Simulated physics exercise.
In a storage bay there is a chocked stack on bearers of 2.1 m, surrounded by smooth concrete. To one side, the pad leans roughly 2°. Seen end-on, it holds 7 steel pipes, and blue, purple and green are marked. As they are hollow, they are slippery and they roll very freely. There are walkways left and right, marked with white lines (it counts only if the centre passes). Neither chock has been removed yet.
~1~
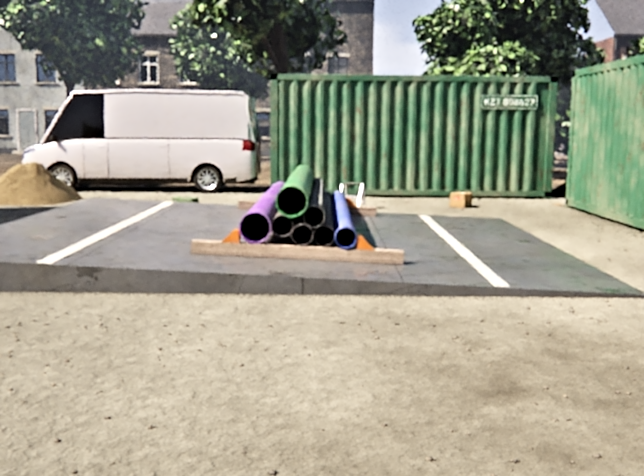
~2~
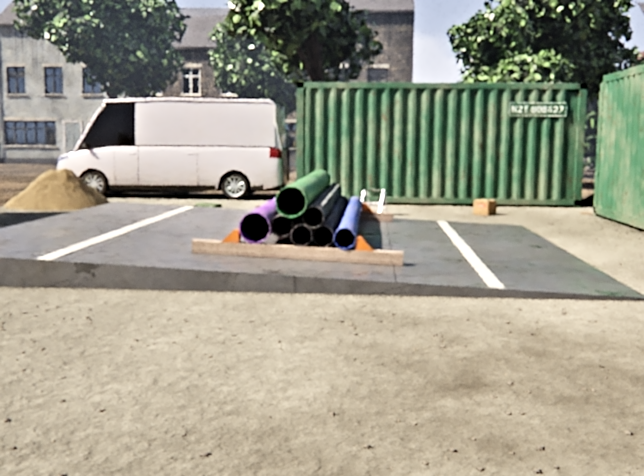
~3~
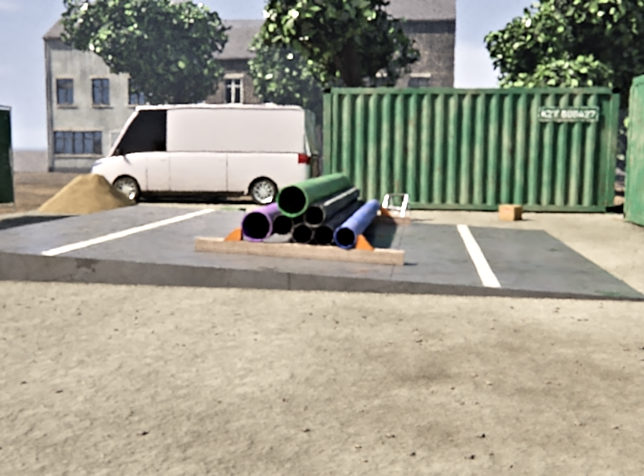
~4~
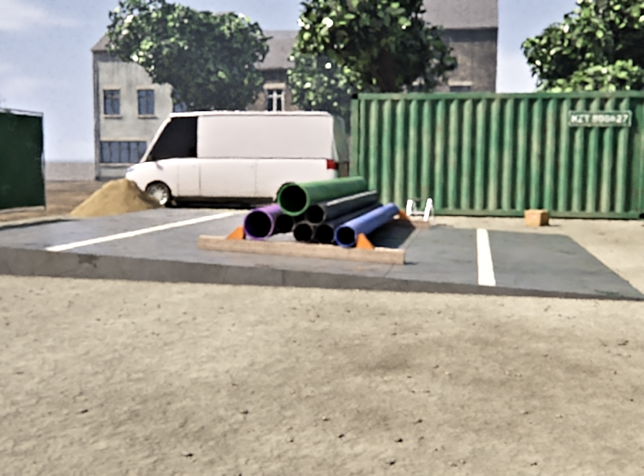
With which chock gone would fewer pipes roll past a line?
I'd pull the chock on the left side, since it's 0 against 7.
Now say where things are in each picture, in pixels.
The first frame shows blue (346, 238), purple (255, 228), green (292, 202); the pad slopes 2° down to the right; 4 of the 7 form the bottom row; at rest.
The second frame shows blue (345, 238), purple (255, 228), green (291, 202); at rest.
The third frame shows blue (345, 237), purple (256, 226), green (292, 201); both chocks in; lines at (75, 248) and (483, 269); at rest.
The fourth frame shows blue (346, 236), purple (258, 225), green (293, 199); nothing moves.
If it is the left, after 1.2 s, blue is on the bearers, 60 cm from the bearers' right end; purple is on the bearers, 55 cm from the bearers' left end, rolling left; green is up on others, 95 cm from the bearers' left end; 0 past a line.
If it is the left, in the end, blue is on the bearers, 60 cm from the bearers' right end; purple is on the bearers, 50 cm from the bearers' left end; green is up on others, 95 cm from the bearers' left end; 0 past a line.
If it is the right, after 3.2 s, blue is past the right line; purple is on the bearers, 90 cm from the bearers' left end, rolling right; green is on the bearers, 50 cm from the bearers' right end, rolling right; 2 past a line.
If it is the right, in the end, blue is past the right line; purple is past the right line; green is past the right line; 7 past a line.
